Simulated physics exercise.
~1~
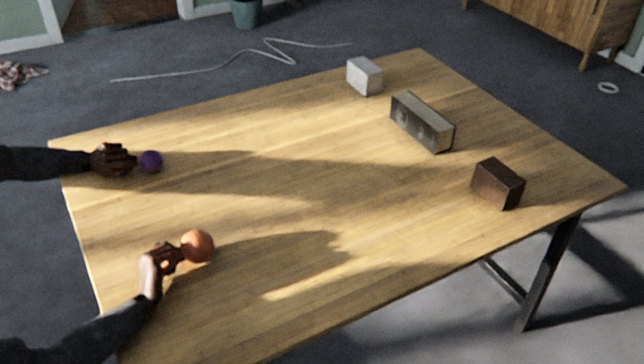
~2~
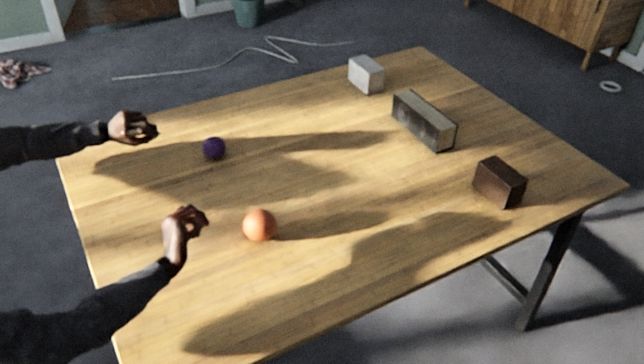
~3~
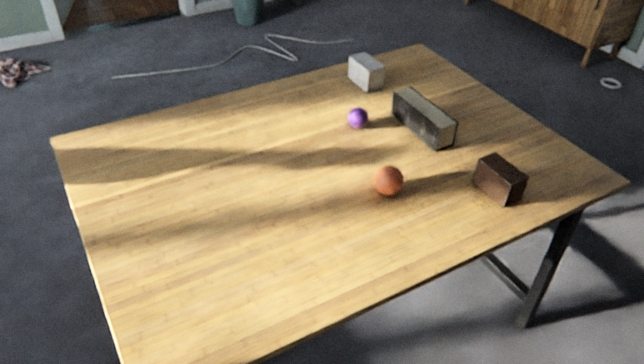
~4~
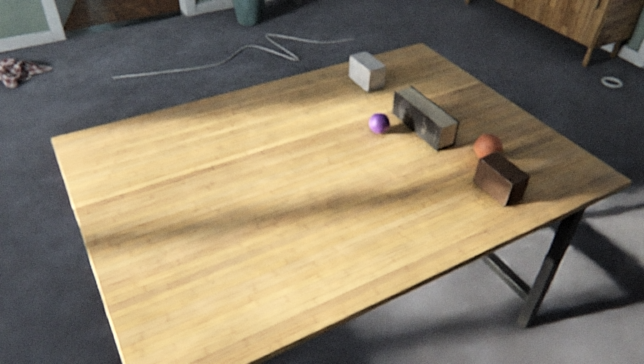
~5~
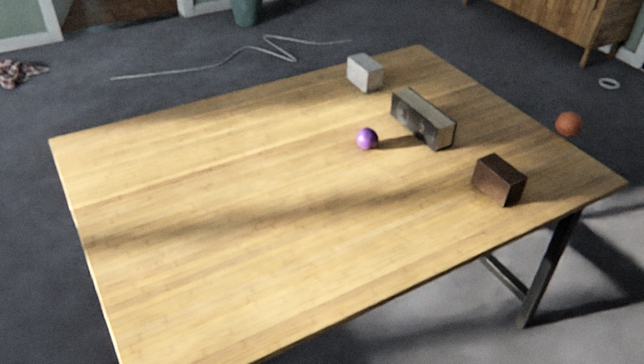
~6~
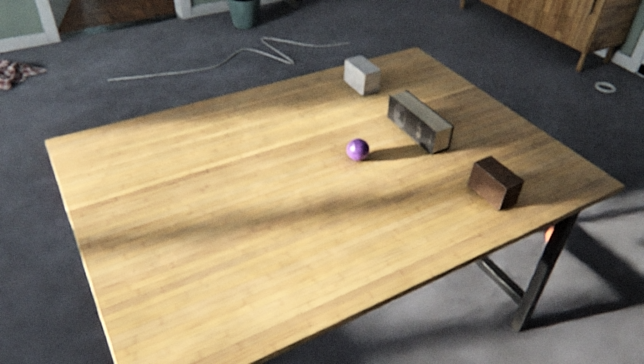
Orange ball and purple ball rolling from two hands across a wooden table, the purple rebounding, the orange passing between blocks and dropping off.
